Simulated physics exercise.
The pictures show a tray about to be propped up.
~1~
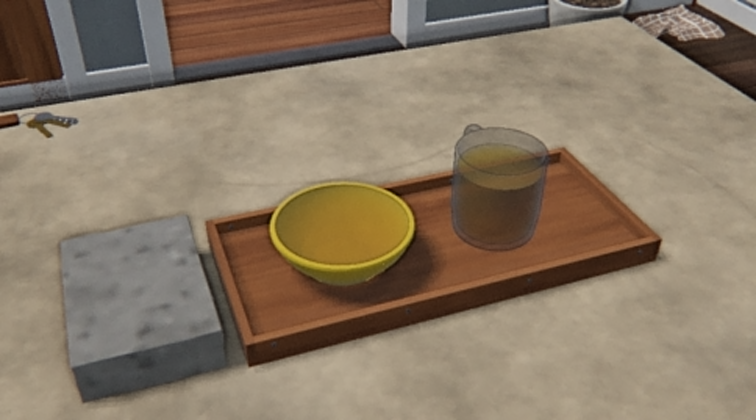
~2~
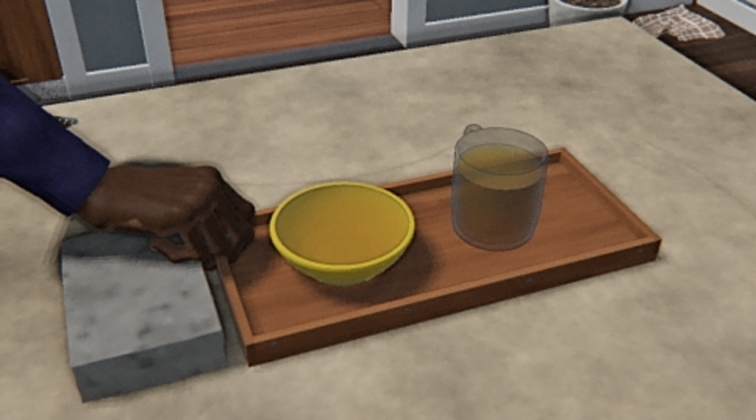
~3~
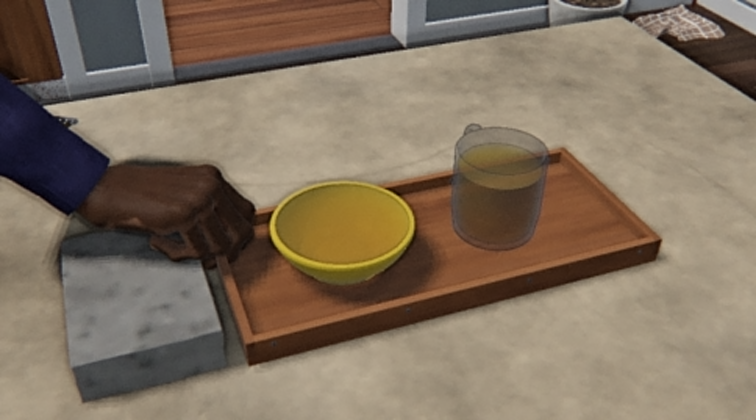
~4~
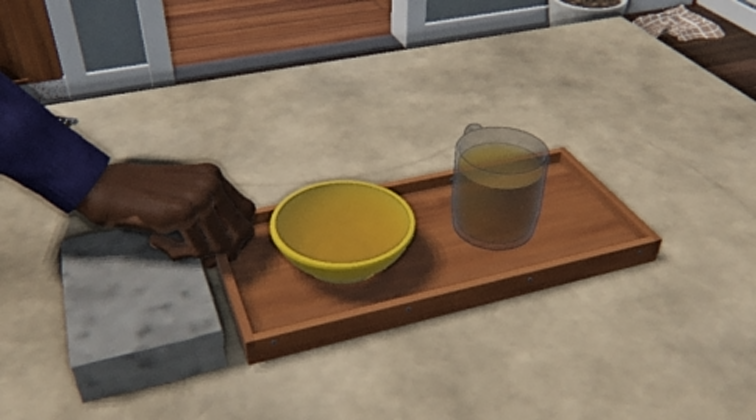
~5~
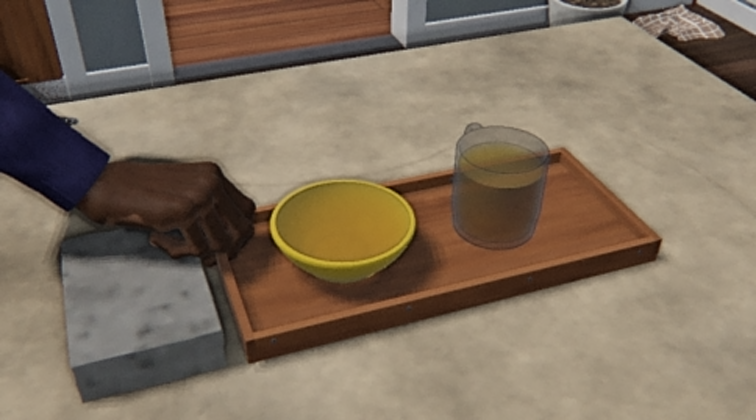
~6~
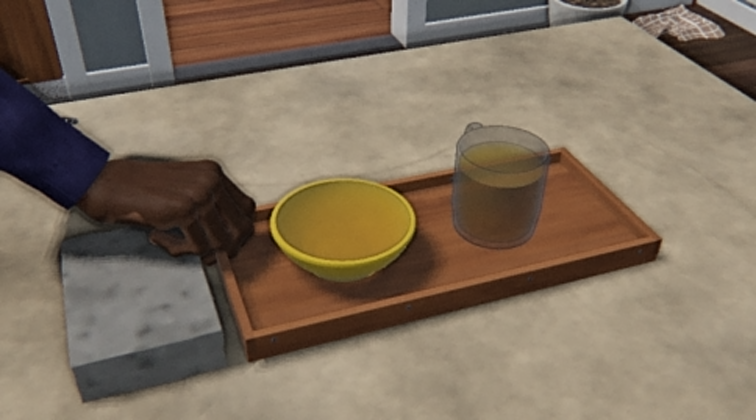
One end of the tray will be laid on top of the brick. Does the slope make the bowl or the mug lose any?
One by one: Bowl: It will slosh over, mug: It will not slosh over.
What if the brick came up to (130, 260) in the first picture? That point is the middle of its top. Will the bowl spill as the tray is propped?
With that change it drips over.
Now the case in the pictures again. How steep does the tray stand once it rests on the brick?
Roughly 7°.
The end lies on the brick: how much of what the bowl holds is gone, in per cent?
About 20 in a hundred.
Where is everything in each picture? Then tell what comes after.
In the first picture, the tray lies flat; bowl (343, 239) nearly full; mug (498, 187) about three quarters full; brick (152, 369).
The second picture shows a hand takes the end of the tray; bowl nearly full, surface at (343, 224); mug about three quarters full, surface at (500, 167).
In the third picture, the end is rising; bowl (343, 238) nearly full; mug (498, 187) about three quarters full.
In the fourth picture, the end has come up a little; bowl nearly full, surface at (343, 222); mug about three quarters full, surface at (500, 166); brick (152, 369).
The fifth picture shows slope near 1°; bowl (343, 236) nearly full; mug (498, 186) about three quarters full.
The sixth picture shows the tray slopes by about 1°; bowl nearly full, surface at (344, 219); mug about three quarters full, surface at (502, 164); brick (152, 369).
Shortly, the tray slopes by about 4°; bowl, it has lost some; mug, none is lost.
Then, the tray slopes by about 8°; bowl, it has lost some; mug, none is lost.
At the finish, the tray slopes by about 7°, resting on the brick; bowl, it has lost some; mug, none is lost.
